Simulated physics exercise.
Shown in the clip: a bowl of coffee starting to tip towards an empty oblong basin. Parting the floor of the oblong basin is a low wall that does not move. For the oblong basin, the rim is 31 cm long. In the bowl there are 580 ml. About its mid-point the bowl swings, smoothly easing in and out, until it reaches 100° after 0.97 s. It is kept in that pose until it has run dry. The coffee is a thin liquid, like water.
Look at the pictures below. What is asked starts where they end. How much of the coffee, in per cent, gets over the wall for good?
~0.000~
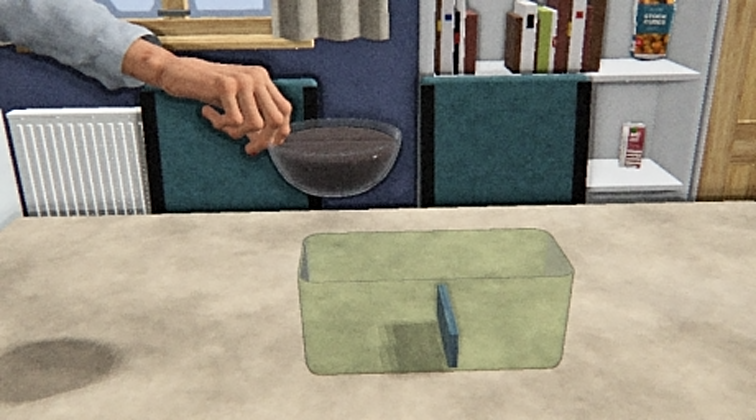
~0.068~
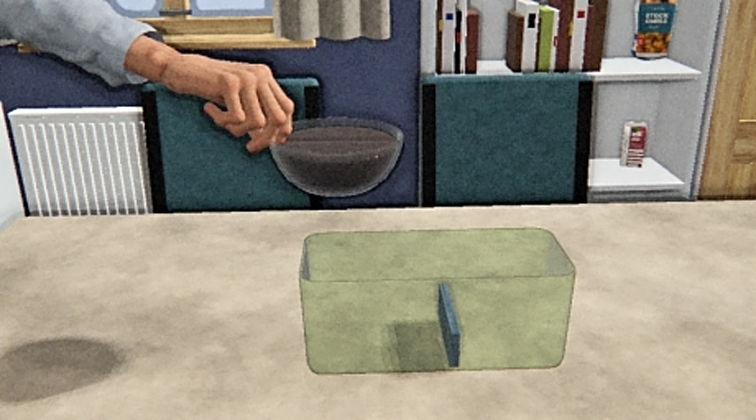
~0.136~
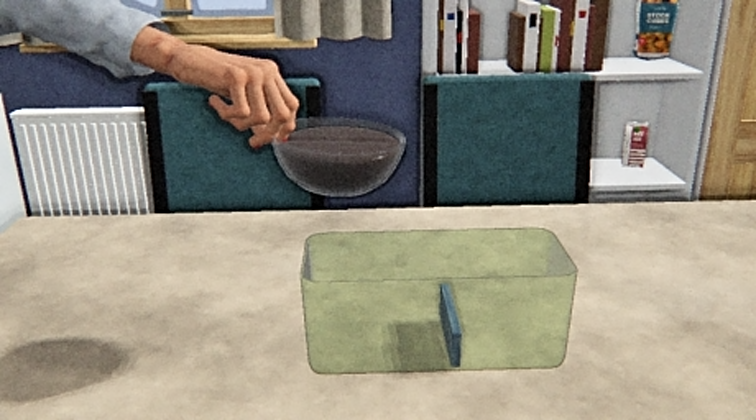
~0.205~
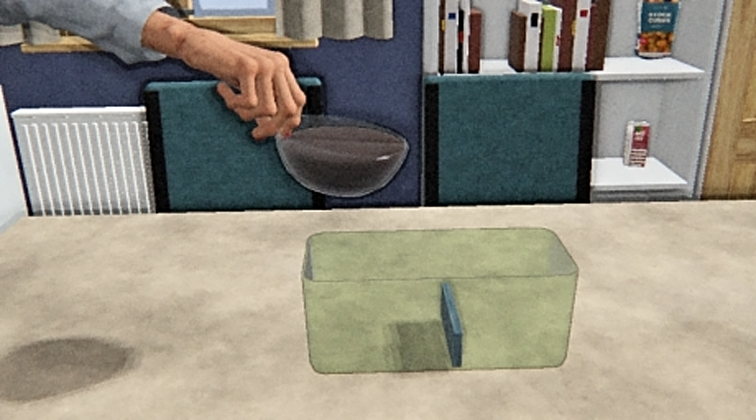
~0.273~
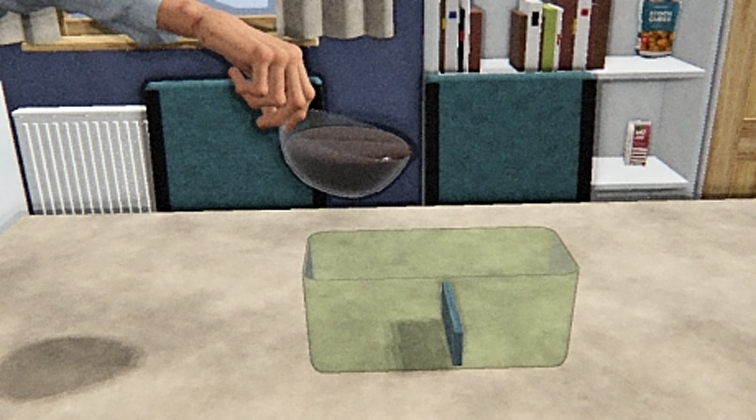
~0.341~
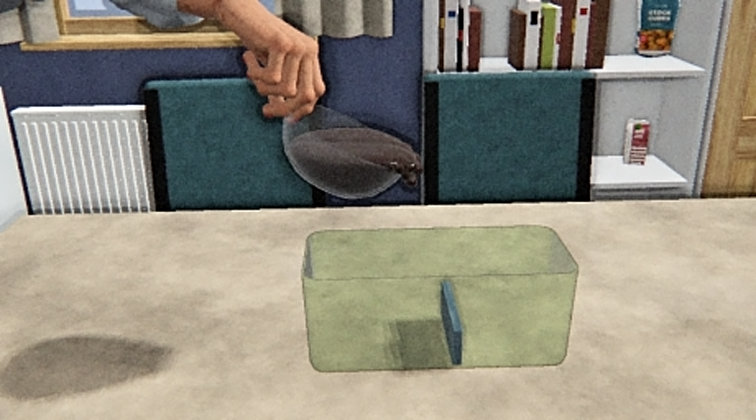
52 %.
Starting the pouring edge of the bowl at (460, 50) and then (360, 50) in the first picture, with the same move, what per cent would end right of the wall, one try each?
The first try gives around 85 percent, the second around 25 percent.
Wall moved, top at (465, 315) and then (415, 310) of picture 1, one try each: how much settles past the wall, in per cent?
Around 30 and 85 percent, in that order.
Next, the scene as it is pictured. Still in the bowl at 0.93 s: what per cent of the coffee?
0 per cent or thereabouts.
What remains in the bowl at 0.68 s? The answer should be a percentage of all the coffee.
At that time about 14 in a hundred parts are still held.
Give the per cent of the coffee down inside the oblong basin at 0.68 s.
60 %, roughly.
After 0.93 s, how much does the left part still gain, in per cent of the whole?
1 %.
By 0.68 s the tilt is 80° and 14 per cent is still to pour, 19 is left of the wall and 40 right of it.
By 0.93 s the tilt is 100° and 0 per cent is still to pour, 47 is left of the wall and 51 right of it.
By 1.19 s the tilt is 100° and 0 per cent is still to pour, 48 is left of the wall and 52 right of it.
By 1.47 s the tilt is 100° and 0 per cent is still to pour, 48 is left of the wall and 52 right of it.
At rest 48 per cent lies left of the wall, 52 right of it and 1 outside.
